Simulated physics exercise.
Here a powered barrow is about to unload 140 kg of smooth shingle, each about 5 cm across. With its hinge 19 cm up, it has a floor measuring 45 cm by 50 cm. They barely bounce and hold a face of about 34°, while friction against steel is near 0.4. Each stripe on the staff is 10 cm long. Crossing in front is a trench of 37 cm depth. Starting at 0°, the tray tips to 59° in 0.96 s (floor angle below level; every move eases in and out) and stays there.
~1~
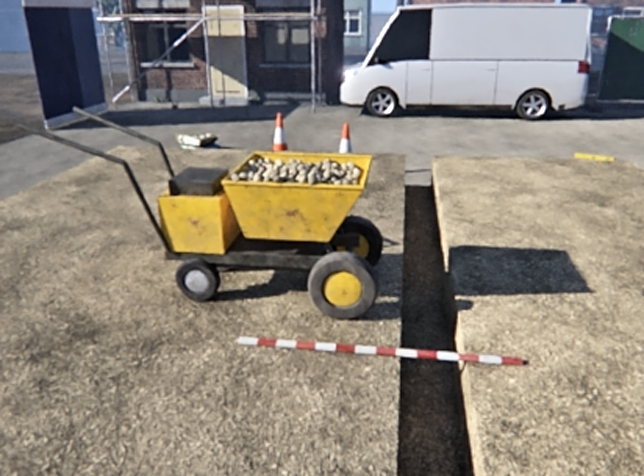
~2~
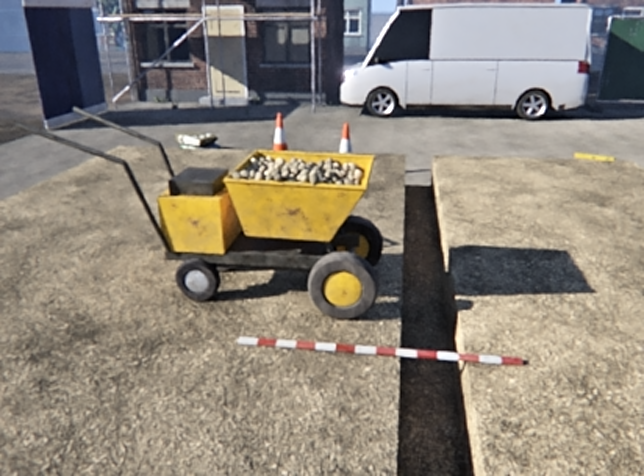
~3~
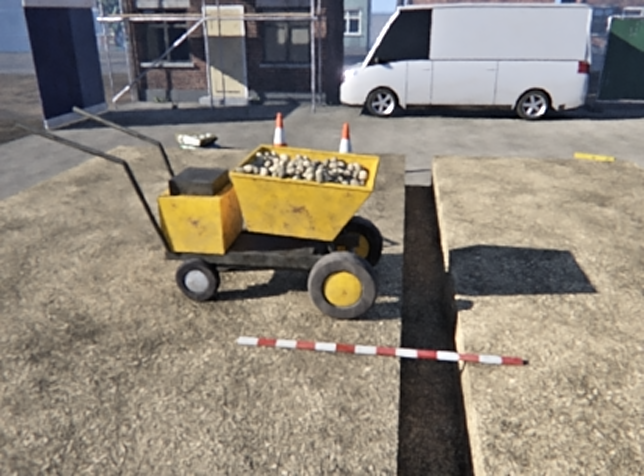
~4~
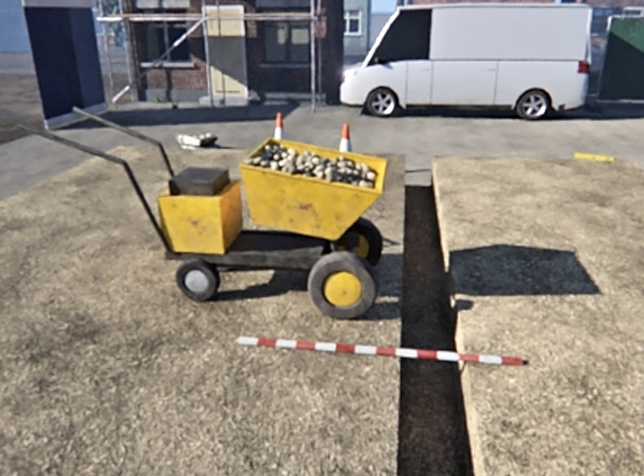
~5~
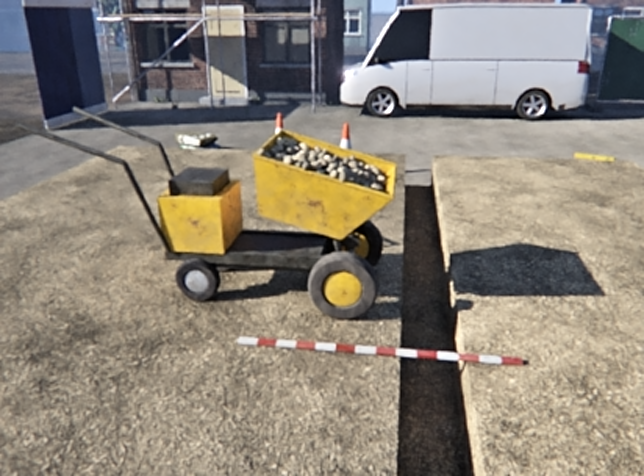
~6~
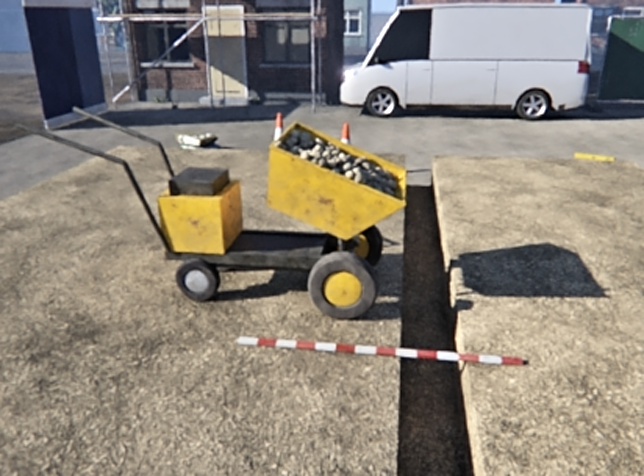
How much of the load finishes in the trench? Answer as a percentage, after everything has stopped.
Some 15 per cent of it.
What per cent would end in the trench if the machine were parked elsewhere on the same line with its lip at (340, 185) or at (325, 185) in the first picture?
Roughly 30 per cent, then 40 per cent.
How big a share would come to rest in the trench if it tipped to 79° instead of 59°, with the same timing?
Roughly 20% would end there.
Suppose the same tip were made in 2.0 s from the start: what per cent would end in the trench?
Trench share: Approx. 25%.
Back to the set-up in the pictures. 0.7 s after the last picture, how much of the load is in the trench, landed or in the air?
Around 5 per cent of it.
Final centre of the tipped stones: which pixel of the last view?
I'd put it close to (491, 298).
Then, 0.3 s after the last picture the floor is at 50°, 100 % in the tray; the foremost stones are at (433, 221).
Then, 0.7 s after the last picture the floor is at 59°, 83 % in the tray, 3 % in the trench, 14 % past the trench; the foremost stones are at (509, 302).
Then, 1.0 s after the last picture the floor is at 59°, 58 % in the tray, 3 % in the trench, 39 % past the trench; the foremost stones are at (594, 308).
Then, 3.0 s after the last picture the floor is at 59°, 42 % in the tray, 15 % in the trench, 43 % past the trench; the foremost stones are past the picture's edge.
